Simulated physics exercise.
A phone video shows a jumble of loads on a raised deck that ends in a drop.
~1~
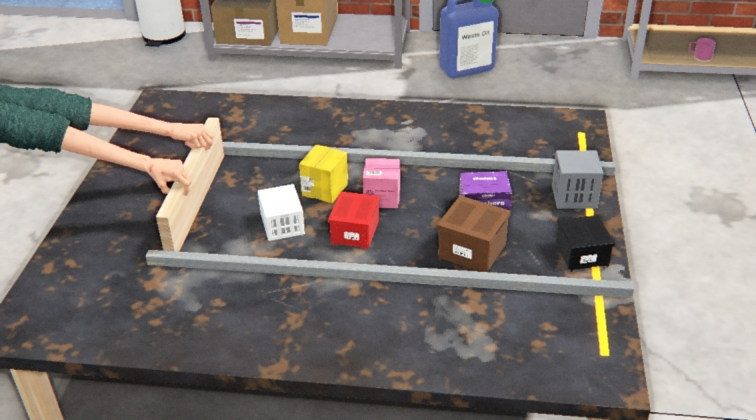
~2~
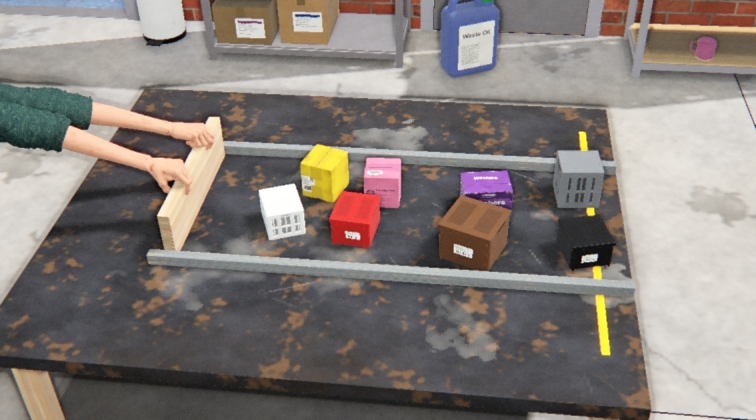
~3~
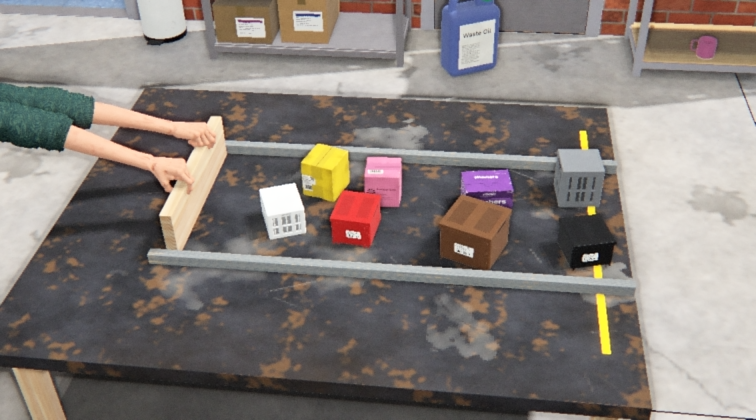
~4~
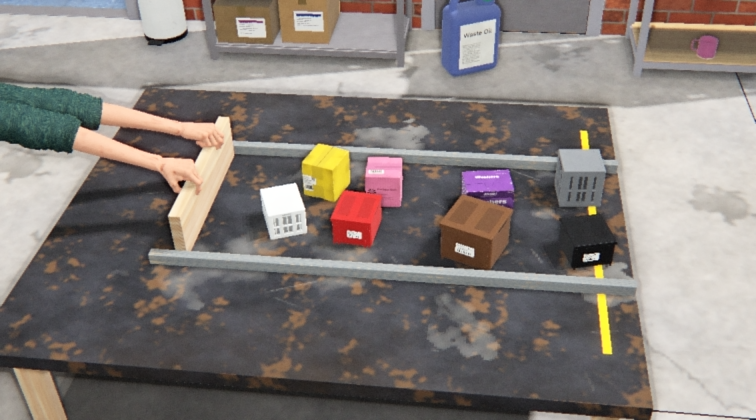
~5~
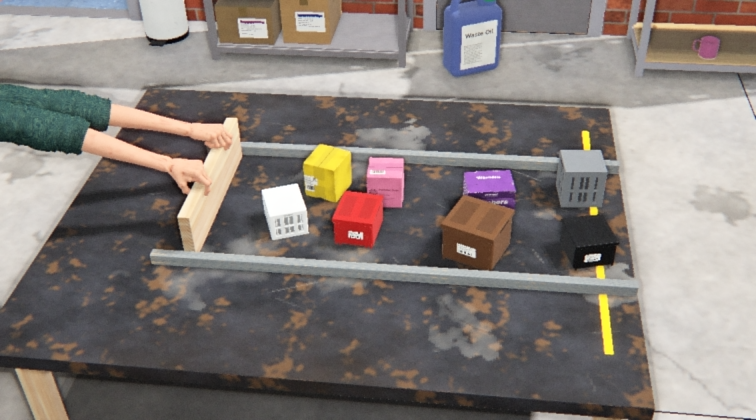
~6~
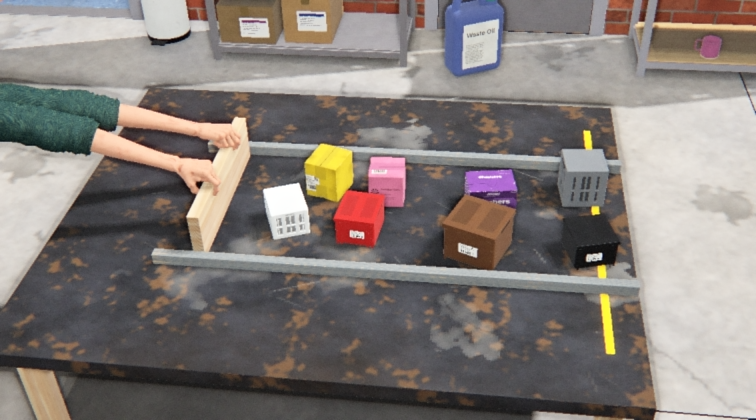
On a dark, rust-stained table in a workshop, two hands in green sleeves hold a wooden plank upright at the left, between two grey rails, with coloured boxes spread out to its right. The hands slide the plank a short way right, narrowing the gap to the white box, while the boxes barely shift.
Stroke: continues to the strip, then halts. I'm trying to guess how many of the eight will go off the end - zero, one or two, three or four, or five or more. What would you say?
I would say five or more.
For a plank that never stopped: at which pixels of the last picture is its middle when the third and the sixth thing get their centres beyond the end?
At (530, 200) for the third, at (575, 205) for the sixth.
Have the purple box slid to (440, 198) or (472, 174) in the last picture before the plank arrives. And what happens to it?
First place: It goes off; second place: It goes off.
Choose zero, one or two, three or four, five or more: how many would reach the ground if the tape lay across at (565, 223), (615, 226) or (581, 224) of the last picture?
Result per tape, in order - 3 or 4 / five or more / at least five.
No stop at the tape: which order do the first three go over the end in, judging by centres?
Listing earliest first, you get the black tote, the brown tote and the purple box.
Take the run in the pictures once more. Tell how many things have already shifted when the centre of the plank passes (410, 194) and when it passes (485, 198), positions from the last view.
Tally at point one: 6; at point two: 8.
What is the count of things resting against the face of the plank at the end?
It's 2 of them.
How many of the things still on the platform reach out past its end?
I'd say 2 of them.
Soon after, none off yet; black tote at rest near (589, 242); grey crate at rest near (582, 178); purple box at rest near (490, 193).
After that, none off yet; black tote moving near (591, 242); grey crate at rest near (582, 178); purple box displaced about its own width near (525, 197).
And then, one off so far; black tote off the edge near (673, 342); grey crate displaced about its own width near (611, 177); purple box displaced well along near (619, 212).
In the end, the number that fall off is five or more; gone, red tote, pink parcel, brown tote, purple box, grey crate and black tote.
